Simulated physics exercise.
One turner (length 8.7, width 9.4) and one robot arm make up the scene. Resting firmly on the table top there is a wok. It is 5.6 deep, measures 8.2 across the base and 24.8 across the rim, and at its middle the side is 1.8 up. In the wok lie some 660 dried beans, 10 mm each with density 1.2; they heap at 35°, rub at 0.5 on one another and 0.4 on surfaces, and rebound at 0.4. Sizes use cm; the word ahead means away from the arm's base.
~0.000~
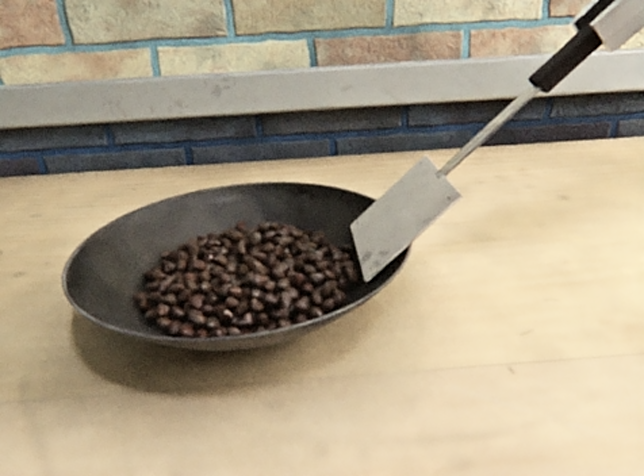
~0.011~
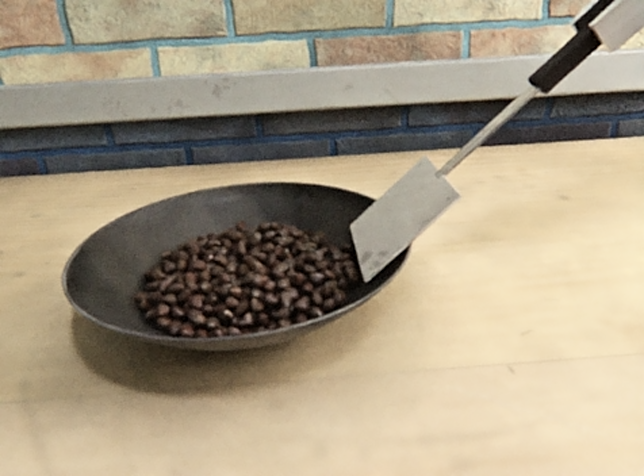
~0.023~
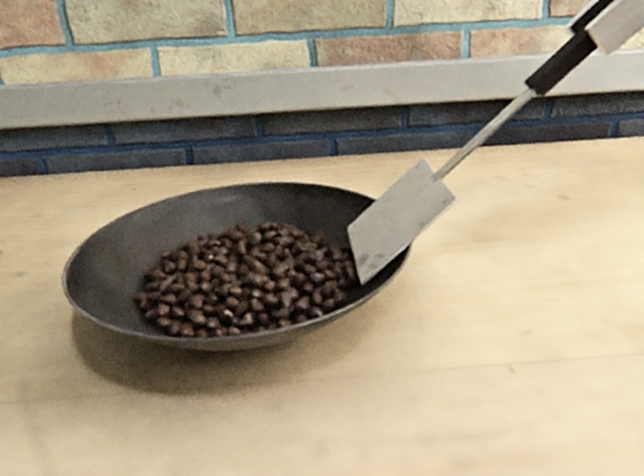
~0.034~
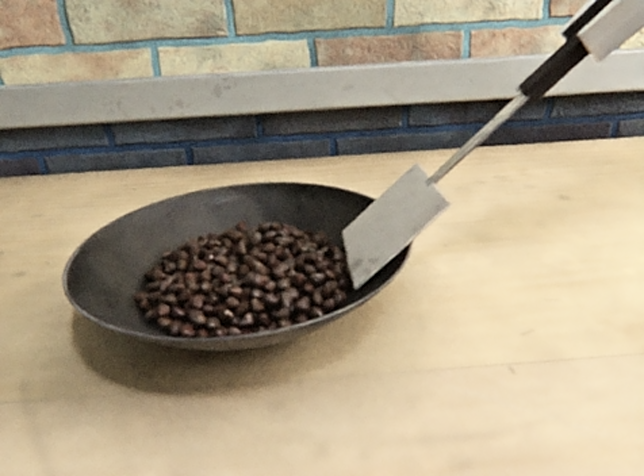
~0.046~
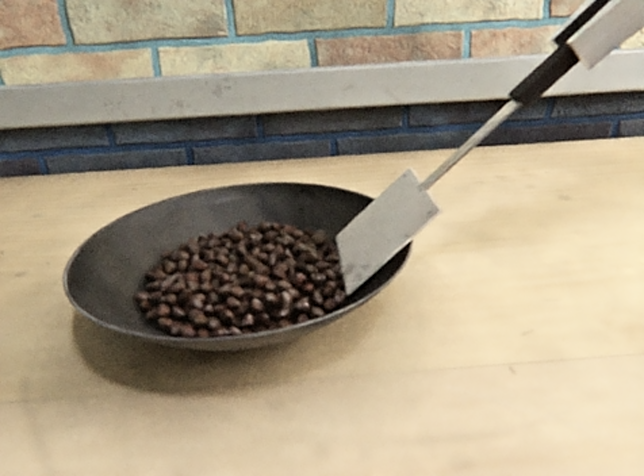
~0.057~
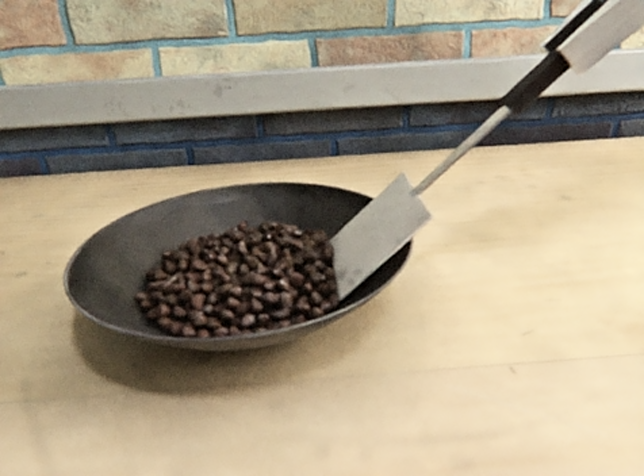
The footage shows a dark wok holding a heap of brown dried beans on a pale table top, while a robot arm slowly moves a flat metal turner from the right side slightly leftward and down against the beans.
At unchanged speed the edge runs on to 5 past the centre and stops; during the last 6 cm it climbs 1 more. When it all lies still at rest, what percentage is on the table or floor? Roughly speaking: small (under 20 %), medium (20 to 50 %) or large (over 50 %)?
Roughly, small, under 20 %.
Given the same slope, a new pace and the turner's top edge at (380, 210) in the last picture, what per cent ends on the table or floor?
Near 35 in a hundred.
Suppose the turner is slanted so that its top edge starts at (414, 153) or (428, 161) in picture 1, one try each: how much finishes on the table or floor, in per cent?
First try roughly 10 percent, second try roughly 5 percent.
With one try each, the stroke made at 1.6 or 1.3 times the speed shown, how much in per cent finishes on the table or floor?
About 15 and 10 per cent.
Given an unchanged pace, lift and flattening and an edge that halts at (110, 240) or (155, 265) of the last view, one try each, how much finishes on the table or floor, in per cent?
Respectively some 55 and 20 percent end on the table or floor.
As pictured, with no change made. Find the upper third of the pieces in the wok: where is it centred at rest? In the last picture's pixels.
It is centred around (135, 246).
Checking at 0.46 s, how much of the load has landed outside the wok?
Share at that moment: Roughly 5 %.
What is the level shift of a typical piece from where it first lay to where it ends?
Level distance of around 6 cm.
By 0.14 s, sloping 43°, highest piece 5 above the table; 658 in the wok.
By 0.22 s, sloping 43°, highest piece 6 above the table; 658 in the wok.
By 0.46 s, sloping 43°, highest piece 7 above the table; 626 in the wok, 30 on the table or floor, 2 on the blade or in flight.
By 1.51 s, sloping 43°, highest piece 7 above the table; 622 in the wok, 36 on the table or floor.
Final count, 622 in the wok, 36 on the table or floor. That is 5 % on the table or floor.
